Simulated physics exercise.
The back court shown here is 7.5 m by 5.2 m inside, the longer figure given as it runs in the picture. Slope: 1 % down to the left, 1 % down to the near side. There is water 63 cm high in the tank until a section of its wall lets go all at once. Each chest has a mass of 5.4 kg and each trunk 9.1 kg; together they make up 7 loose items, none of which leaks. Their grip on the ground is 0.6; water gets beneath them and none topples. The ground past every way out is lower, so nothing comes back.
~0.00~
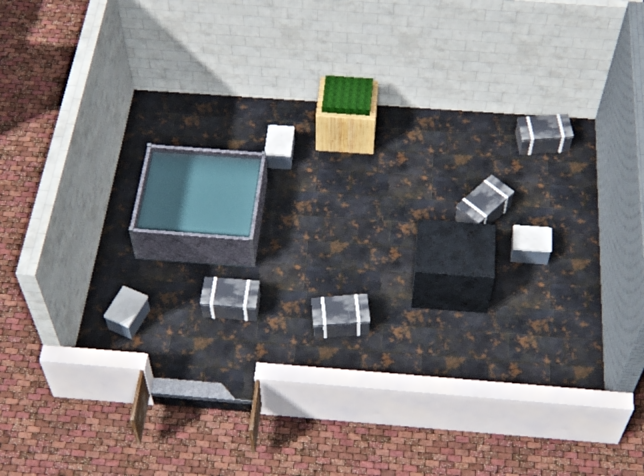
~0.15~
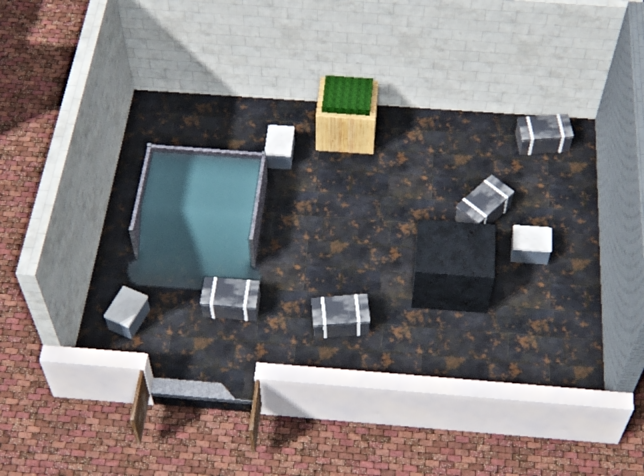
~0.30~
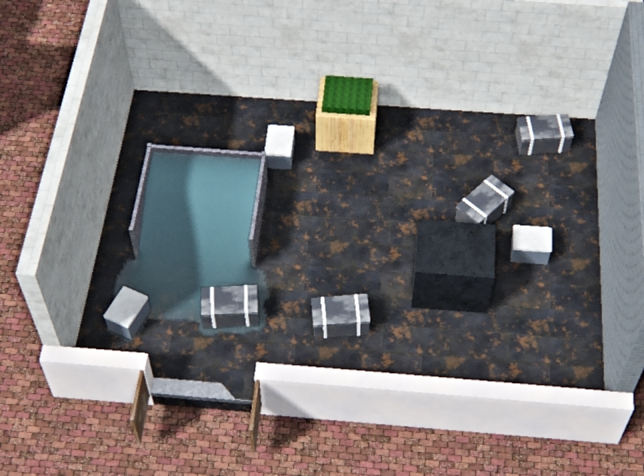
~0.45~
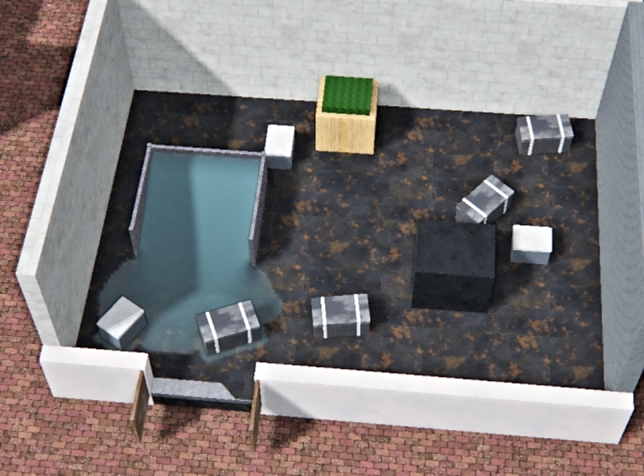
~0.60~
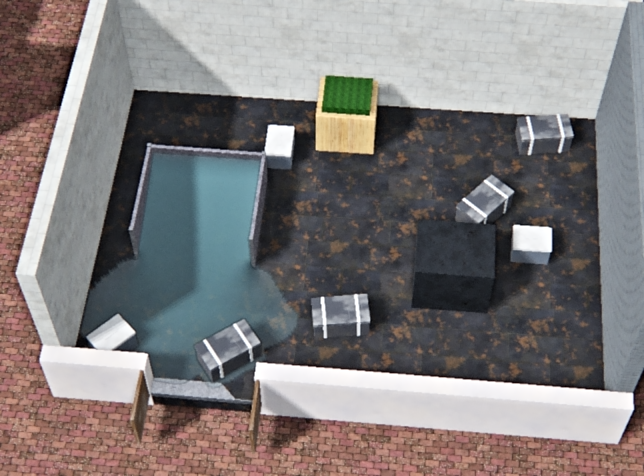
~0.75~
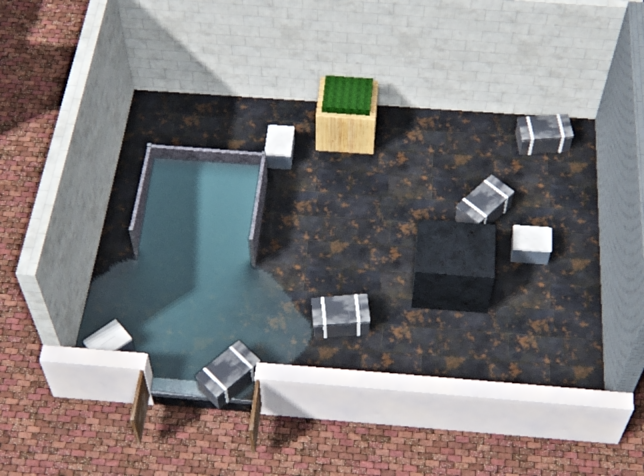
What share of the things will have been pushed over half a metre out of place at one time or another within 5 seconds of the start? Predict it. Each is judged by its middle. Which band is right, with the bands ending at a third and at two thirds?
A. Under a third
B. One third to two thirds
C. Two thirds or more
(A) Under a third.
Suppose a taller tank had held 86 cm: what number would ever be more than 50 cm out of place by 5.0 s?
That would give 2.
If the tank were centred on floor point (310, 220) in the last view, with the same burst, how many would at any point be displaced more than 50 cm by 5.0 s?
Then the count would be 3.
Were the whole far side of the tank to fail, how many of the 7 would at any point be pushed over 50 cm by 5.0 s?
4.
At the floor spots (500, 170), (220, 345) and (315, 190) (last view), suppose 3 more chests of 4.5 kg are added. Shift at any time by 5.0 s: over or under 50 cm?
Well, in turn they are below that, above that and below that.
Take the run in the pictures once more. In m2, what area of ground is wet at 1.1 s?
Somewhere around 9.5 m2, roughly.
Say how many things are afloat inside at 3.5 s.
I get 1.
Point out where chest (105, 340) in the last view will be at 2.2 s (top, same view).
About pixel (93, 312).
After 1.1 s 2 of 7 are over 50 cm from their spots; 1 afloat.
After 2.2 s 1 of 7 are over 50 cm from their spots; 1 afloat.
After 3.5 s 1 of 7 are over 50 cm from their spots; 1 afloat.
After 5.0 s 1 of 7 are over 50 cm from their spots, and 2 have been at some point; 1 afloat.
